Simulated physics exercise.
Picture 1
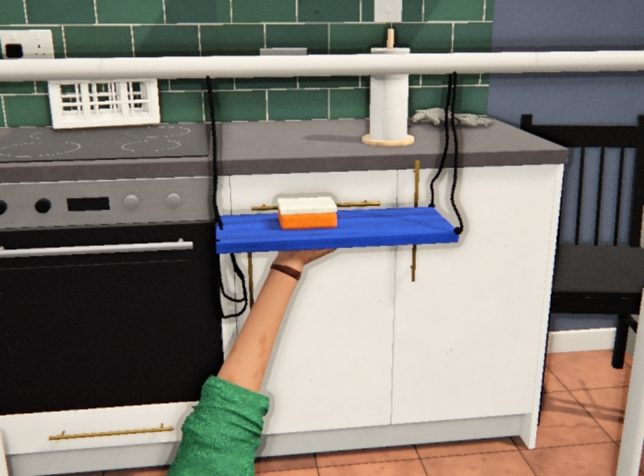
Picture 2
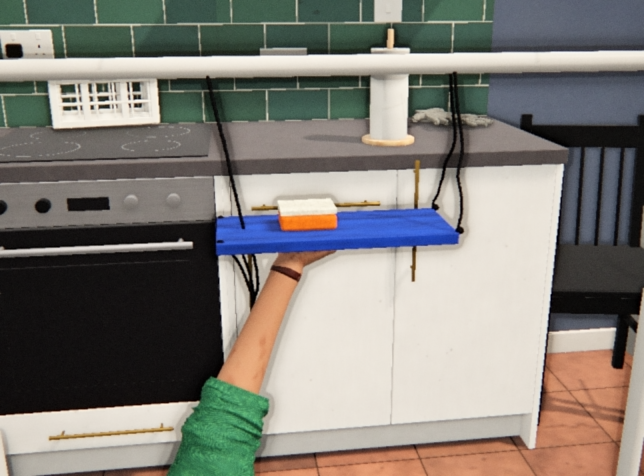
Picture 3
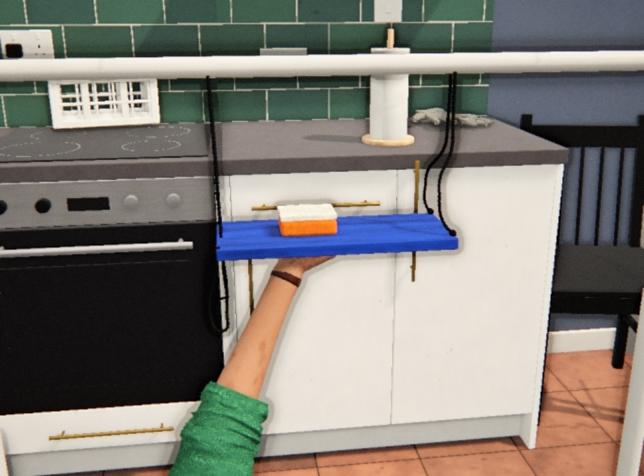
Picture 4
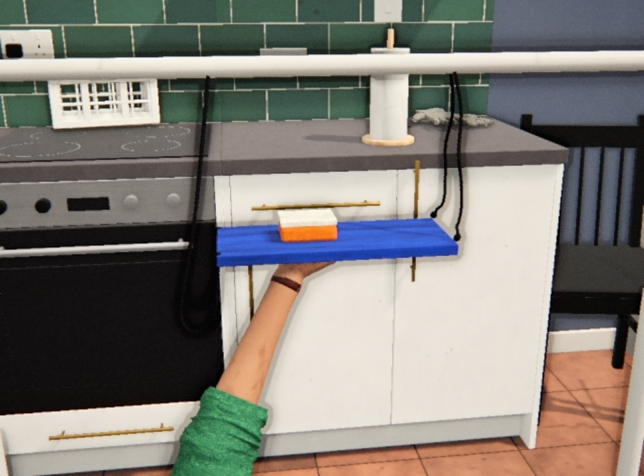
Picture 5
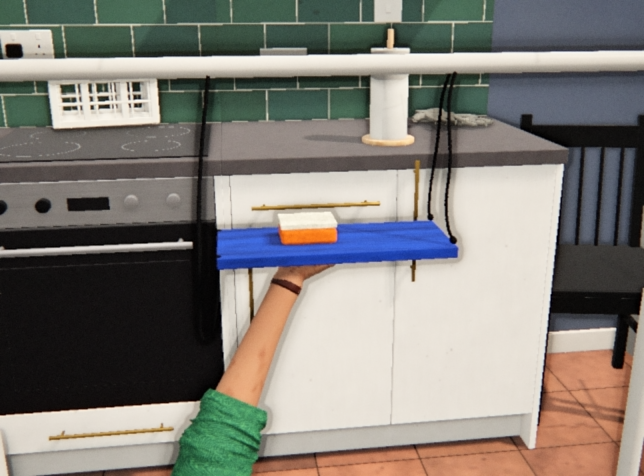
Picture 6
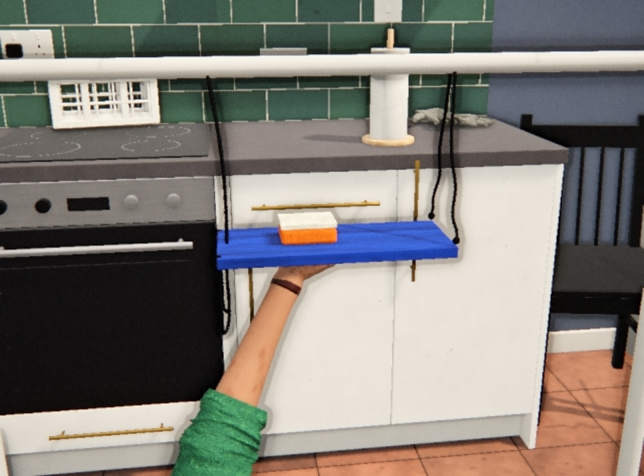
The clip opens on a hand in a green sleeve supporting a blue shelf from below, with an orange and white sponge on top, in a kitchen. The shelf lowers very slightly while the slack black strings at the left swing about, and those at the right shift a little.
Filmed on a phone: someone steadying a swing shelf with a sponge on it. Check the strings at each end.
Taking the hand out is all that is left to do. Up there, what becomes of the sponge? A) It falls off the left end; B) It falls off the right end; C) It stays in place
(A) It falls off the left end.
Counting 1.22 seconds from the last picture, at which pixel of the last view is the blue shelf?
(347, 311), or close to it.
Then, 0.60 s after the last picture, board tipped 52° down to the left; sponge falling.
Then, 1.22 s after the last picture, board tipped 45° down to the left; sponge on the floor.
At rest, board tipped 49° down to the left; sponge on the floor. The sponge falls from the left end.
